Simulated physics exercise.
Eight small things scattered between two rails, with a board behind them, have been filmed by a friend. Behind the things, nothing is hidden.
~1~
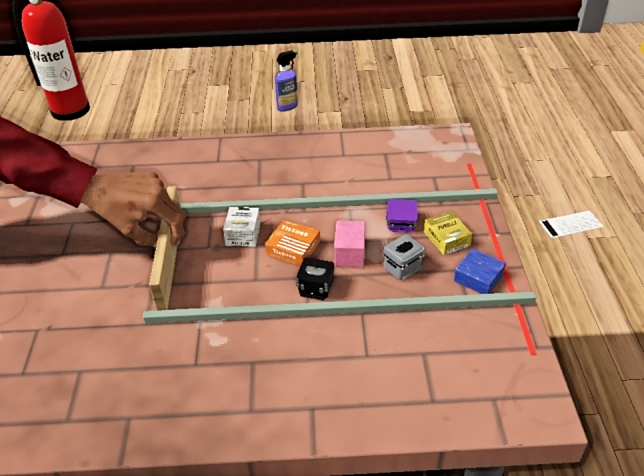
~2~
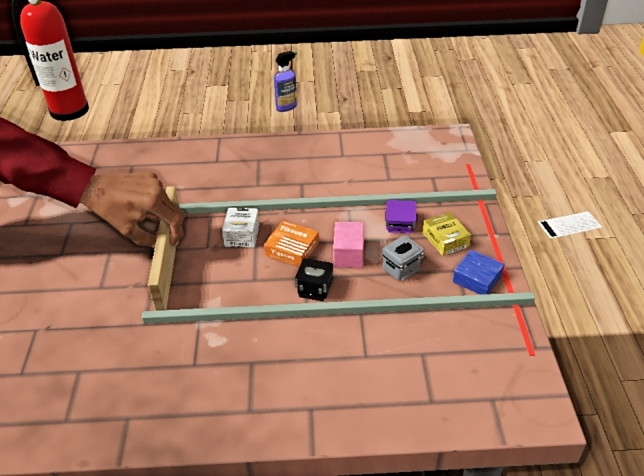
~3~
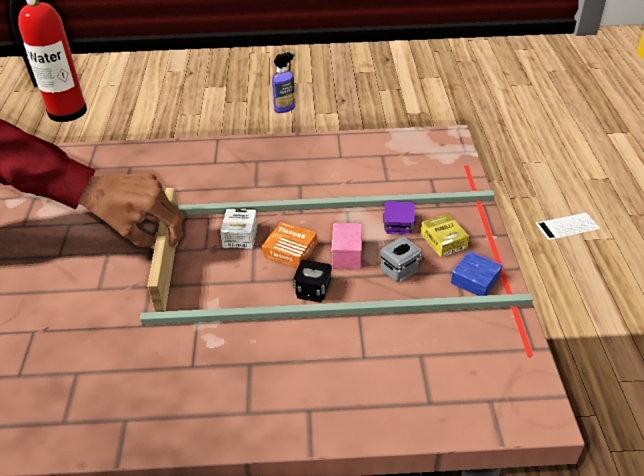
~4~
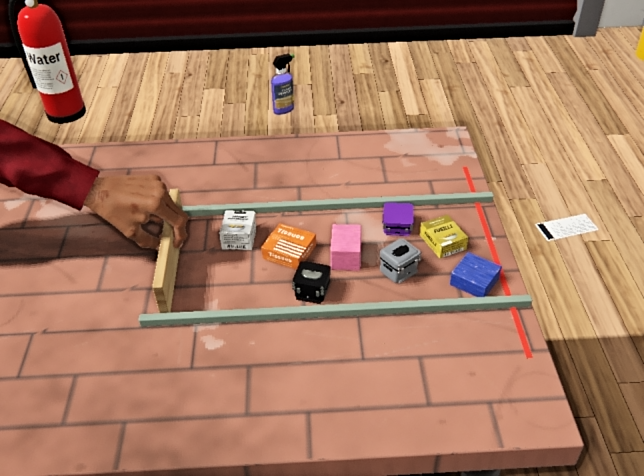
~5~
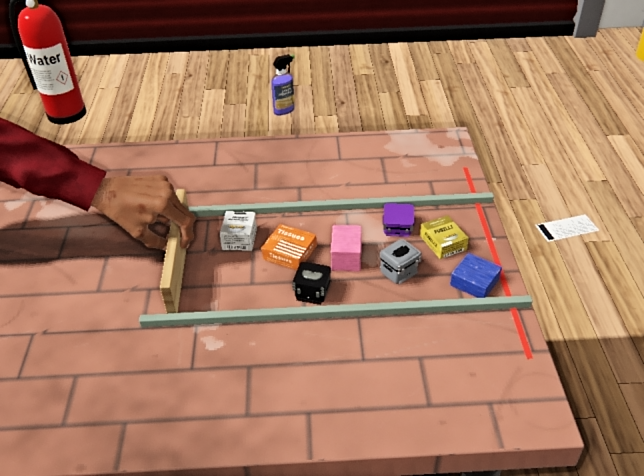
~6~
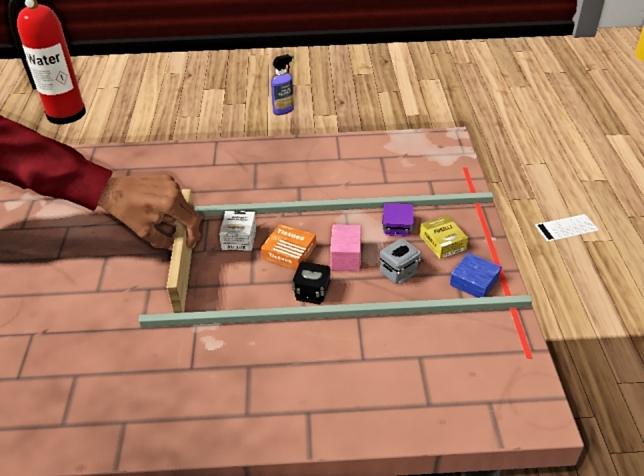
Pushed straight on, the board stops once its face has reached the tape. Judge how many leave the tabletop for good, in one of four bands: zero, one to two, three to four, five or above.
Once the push stops, five or more will be gone from the table.
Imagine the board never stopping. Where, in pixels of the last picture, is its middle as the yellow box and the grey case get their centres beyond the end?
Around (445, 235), then around (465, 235).
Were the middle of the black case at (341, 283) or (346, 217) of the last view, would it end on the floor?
The black case stays put at the first spot and goes down at the second.
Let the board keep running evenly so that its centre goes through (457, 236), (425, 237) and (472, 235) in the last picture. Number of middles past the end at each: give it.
Per position: 2 / 0 / 5.
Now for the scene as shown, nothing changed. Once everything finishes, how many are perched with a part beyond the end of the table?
The total comes out at 2.
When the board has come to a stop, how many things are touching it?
That would be 2 of them.
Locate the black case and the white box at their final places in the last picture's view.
Okay, so first (521, 274), and next (496, 206).
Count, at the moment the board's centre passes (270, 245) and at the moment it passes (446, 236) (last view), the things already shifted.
By then 3, and later 8.
Soon after, none off yet; blue block at rest near (476, 276); yellow box at rest near (444, 237); purple case at rest near (398, 220).
After that, none off yet; blue block displaced a little near (498, 280); yellow box displaced a little near (459, 233); purple case displaced about its own width near (435, 210).
In the end, the number that fall off is five or more; gone, orange box, pink block, grey case, purple case, yellow box and blue block.
